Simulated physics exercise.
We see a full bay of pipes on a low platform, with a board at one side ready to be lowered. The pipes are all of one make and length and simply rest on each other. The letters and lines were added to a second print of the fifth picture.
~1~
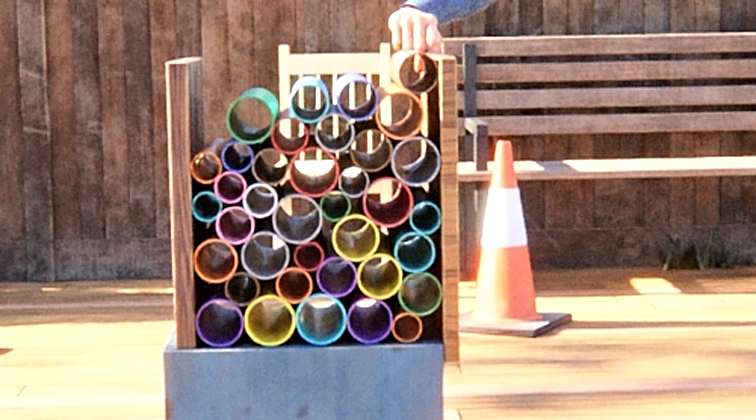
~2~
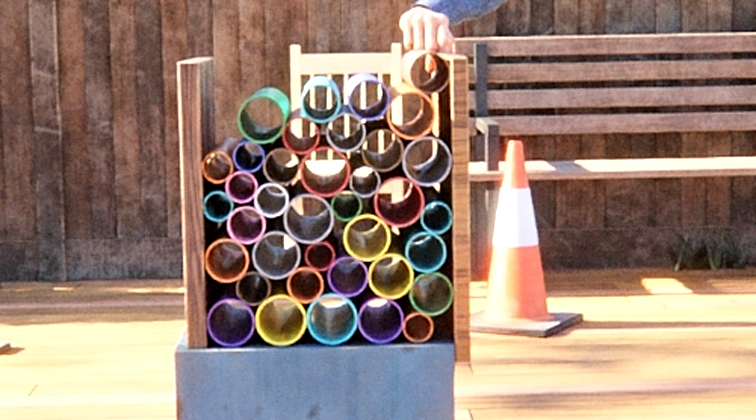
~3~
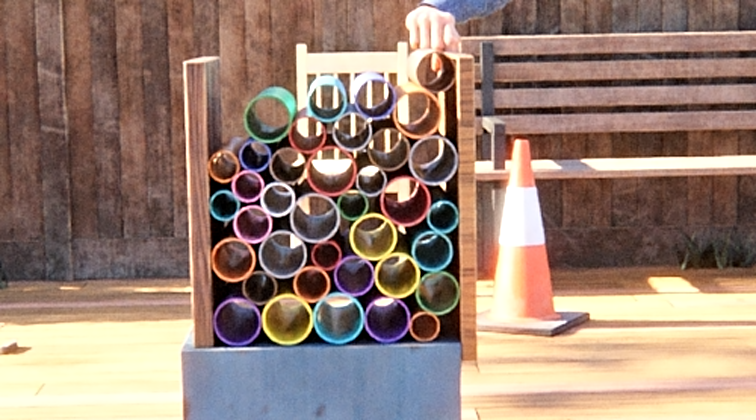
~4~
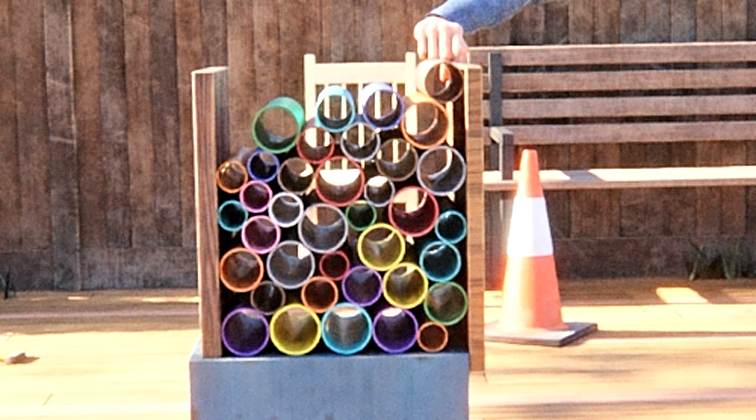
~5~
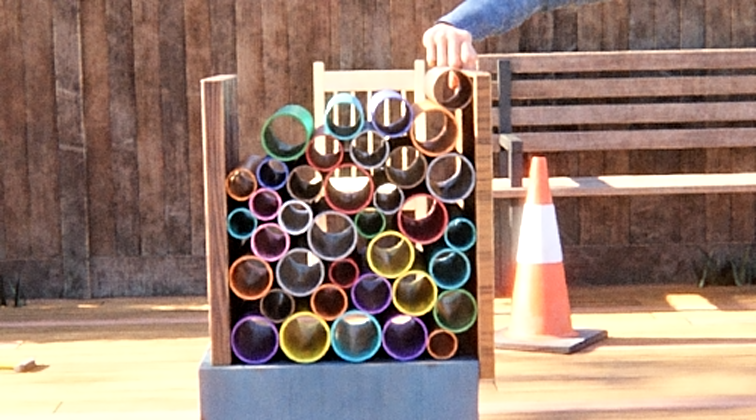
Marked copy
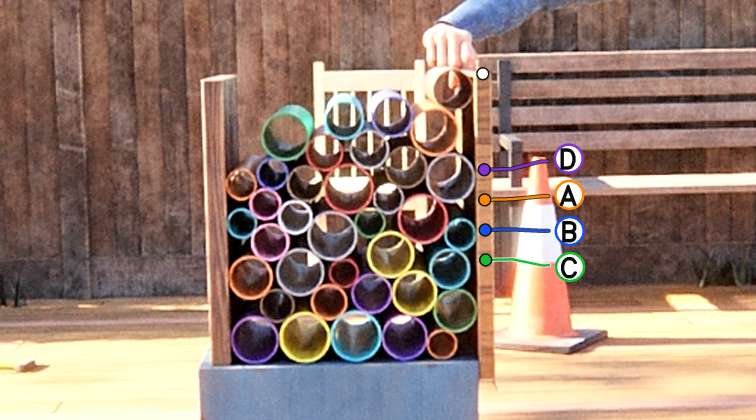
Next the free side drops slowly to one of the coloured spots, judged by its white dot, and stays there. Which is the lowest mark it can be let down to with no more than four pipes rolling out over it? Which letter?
It can be let down to A.
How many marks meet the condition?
Two of the four.
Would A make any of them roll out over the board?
Yes.
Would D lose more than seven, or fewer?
At D, fewer than seven.
On the copy, A at (485, 200); B at (485, 230); C at (486, 260); D at (484, 170); the white dot at (483, 74).
On A. First, top of the board (474, 132).
Then, top of the board (476, 197).
Finally, top of the board (476, 199), two out over the board.
By contrast, B five out over the board; C more than four out over the board; D two out over the board.
